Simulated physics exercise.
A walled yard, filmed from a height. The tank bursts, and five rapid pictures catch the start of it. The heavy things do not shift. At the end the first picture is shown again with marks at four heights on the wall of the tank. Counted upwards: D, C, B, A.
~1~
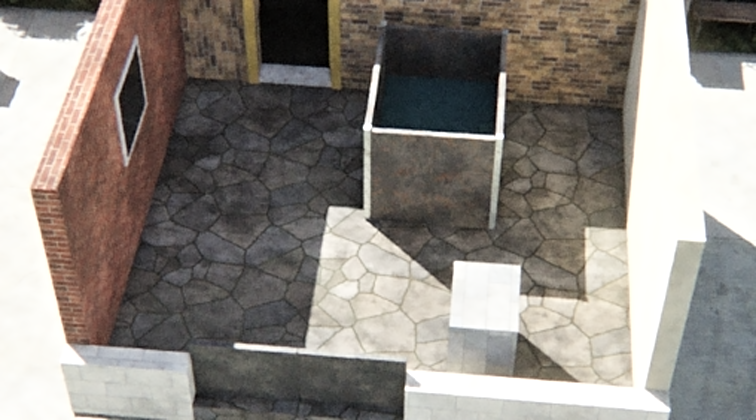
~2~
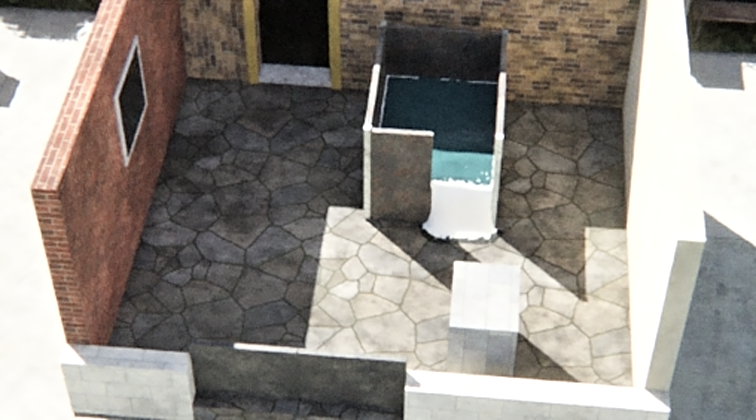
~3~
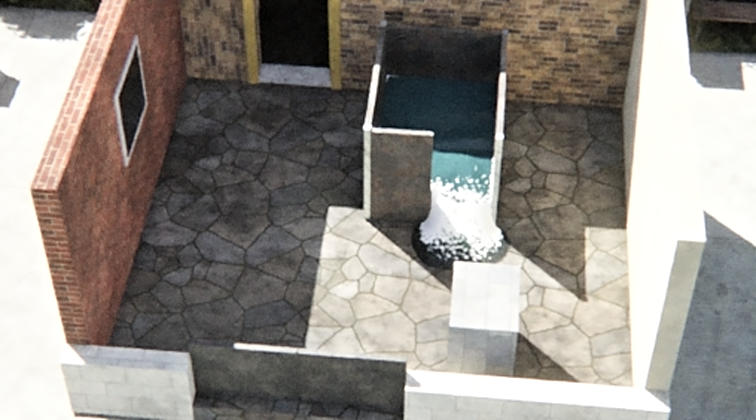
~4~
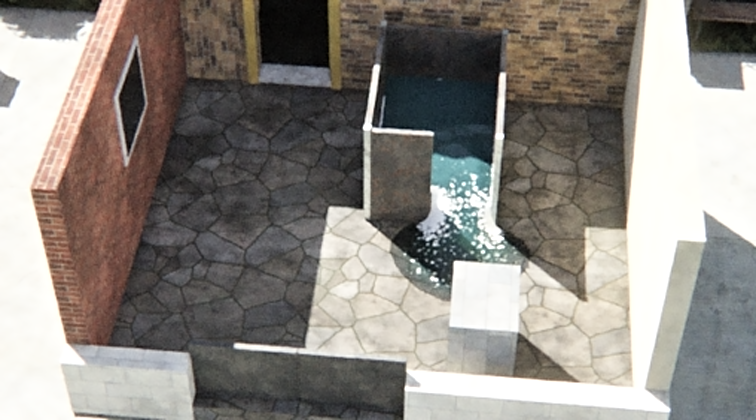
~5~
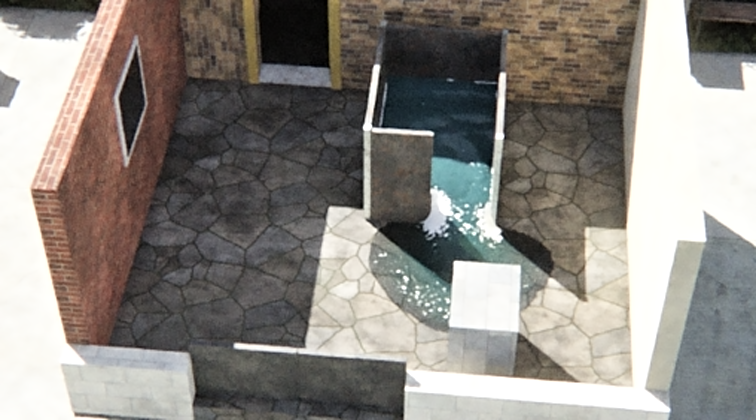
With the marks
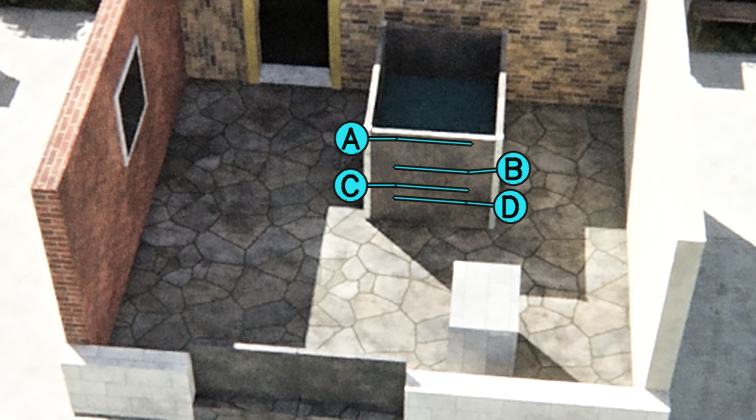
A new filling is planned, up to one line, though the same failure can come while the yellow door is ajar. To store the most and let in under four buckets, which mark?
Use mark B.
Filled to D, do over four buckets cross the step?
No, that is safe.
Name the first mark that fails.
Mark A.
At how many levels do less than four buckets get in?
Three.
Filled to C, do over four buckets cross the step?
No, not at all.
On the marked copy, A at (433, 141); B at (432, 169); C at (431, 187); D at (430, 200); from the bottom up D, C, B, A.
With A, about 11 bucketfuls get in.
With B, a bucket or two gets in.
With C, nothing gets over.
With D, nothing gets over.
